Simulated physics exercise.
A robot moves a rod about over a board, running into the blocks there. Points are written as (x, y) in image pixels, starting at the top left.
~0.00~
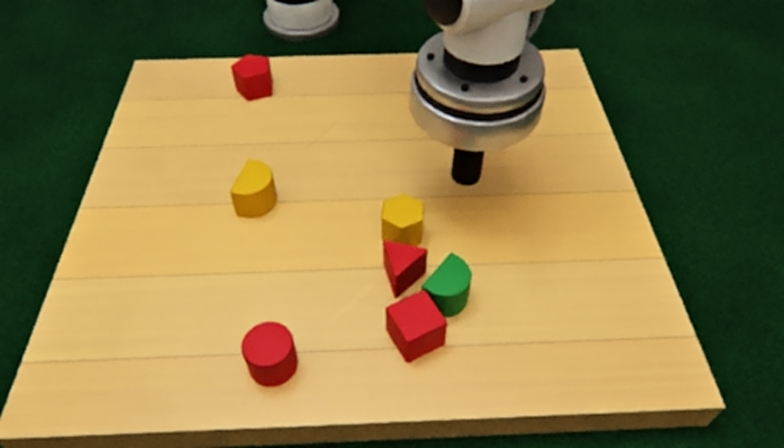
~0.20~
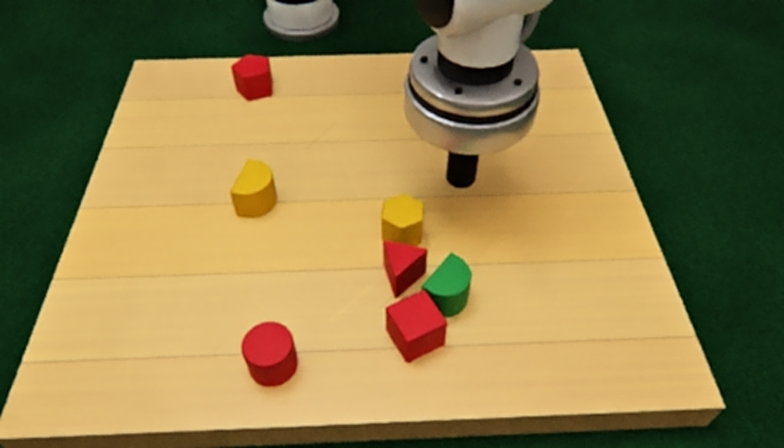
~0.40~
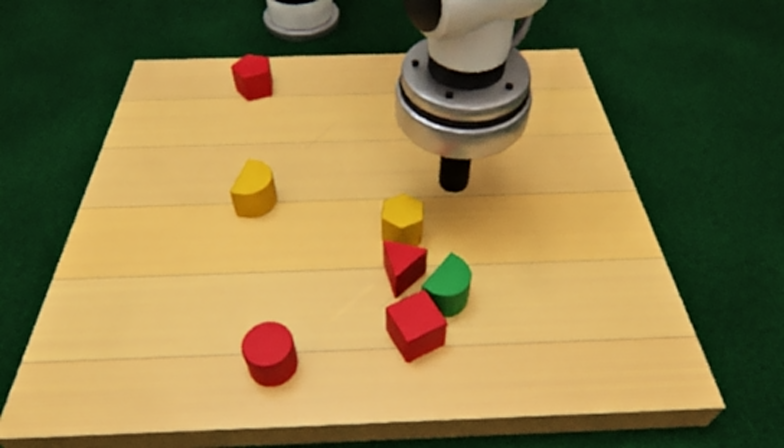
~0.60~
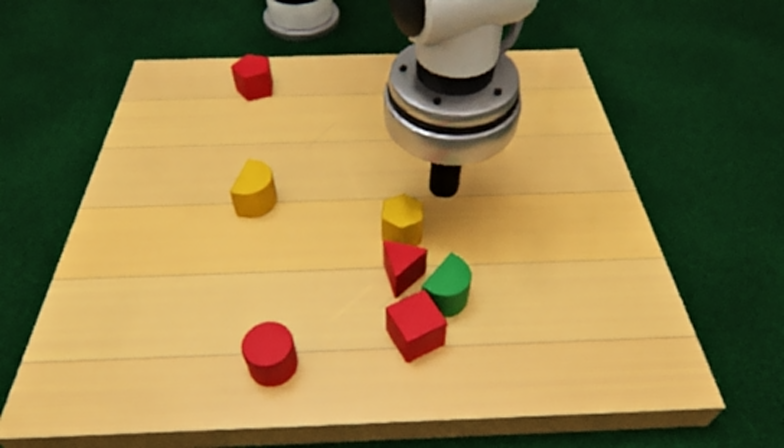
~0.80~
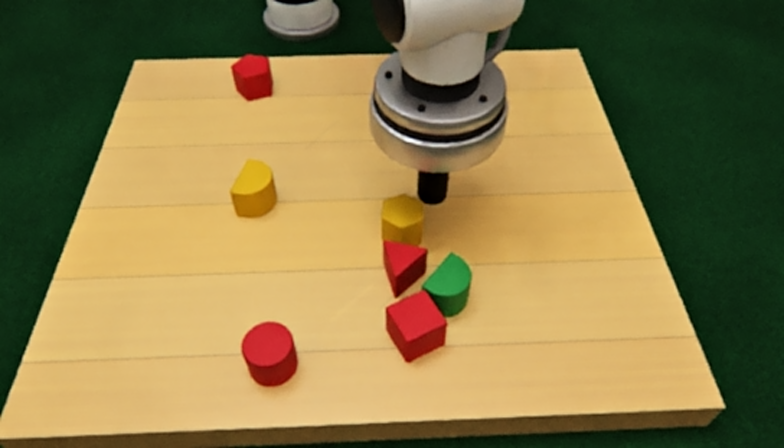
The robot's rod glides left and slightly nearer above the board while the coloured blocks stay still.
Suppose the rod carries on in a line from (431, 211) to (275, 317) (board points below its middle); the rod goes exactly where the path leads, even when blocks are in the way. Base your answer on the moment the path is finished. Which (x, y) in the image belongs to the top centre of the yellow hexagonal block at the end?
The yellow hexagonal block ends near (231, 312).
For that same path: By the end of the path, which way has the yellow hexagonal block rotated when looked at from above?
Viewed from overhead, the yellow hexagonal block winds up turned clockwise.
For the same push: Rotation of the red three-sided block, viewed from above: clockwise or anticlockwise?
Turns anticlockwise.
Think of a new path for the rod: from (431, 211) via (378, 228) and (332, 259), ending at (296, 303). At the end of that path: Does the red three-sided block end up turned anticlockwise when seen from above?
In short: Yes.
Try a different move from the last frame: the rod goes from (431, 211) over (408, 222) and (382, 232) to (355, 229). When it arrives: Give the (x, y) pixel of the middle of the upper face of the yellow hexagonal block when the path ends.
It will end up at (353, 236).
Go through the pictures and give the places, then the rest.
Rod's lower end at (466, 177); red round block at (267, 343); red three-sided block at (402, 254); yellow hexagonal block at (403, 209), in the first picture.
Rod at (461, 180); blocks still, in the second picture.
Rod at (453, 184); blocks still, in the third picture.
Rod at (444, 189); blocks still, in the fourth picture.
Rod at (432, 195); red round block at (267, 343); red three-sided block at (402, 254); yellow hexagonal block at (403, 209), in the fifth picture.
The first path, step by step. One third of the way, rod at (383, 228); red three-sided block at (401, 258), turned 25° anticlockwise; yellow hexagonal block at (354, 239).
Two thirds of the way, rod at (329, 264); red three-sided block at (401, 258), turned 25° anticlockwise; yellow hexagonal block at (295, 275), turned 15° clockwise.
At the end, rod at (271, 302); red round block still; red three-sided block at (401, 258), turned 25° anticlockwise; yellow hexagonal block at (231, 312), turned 25° clockwise.
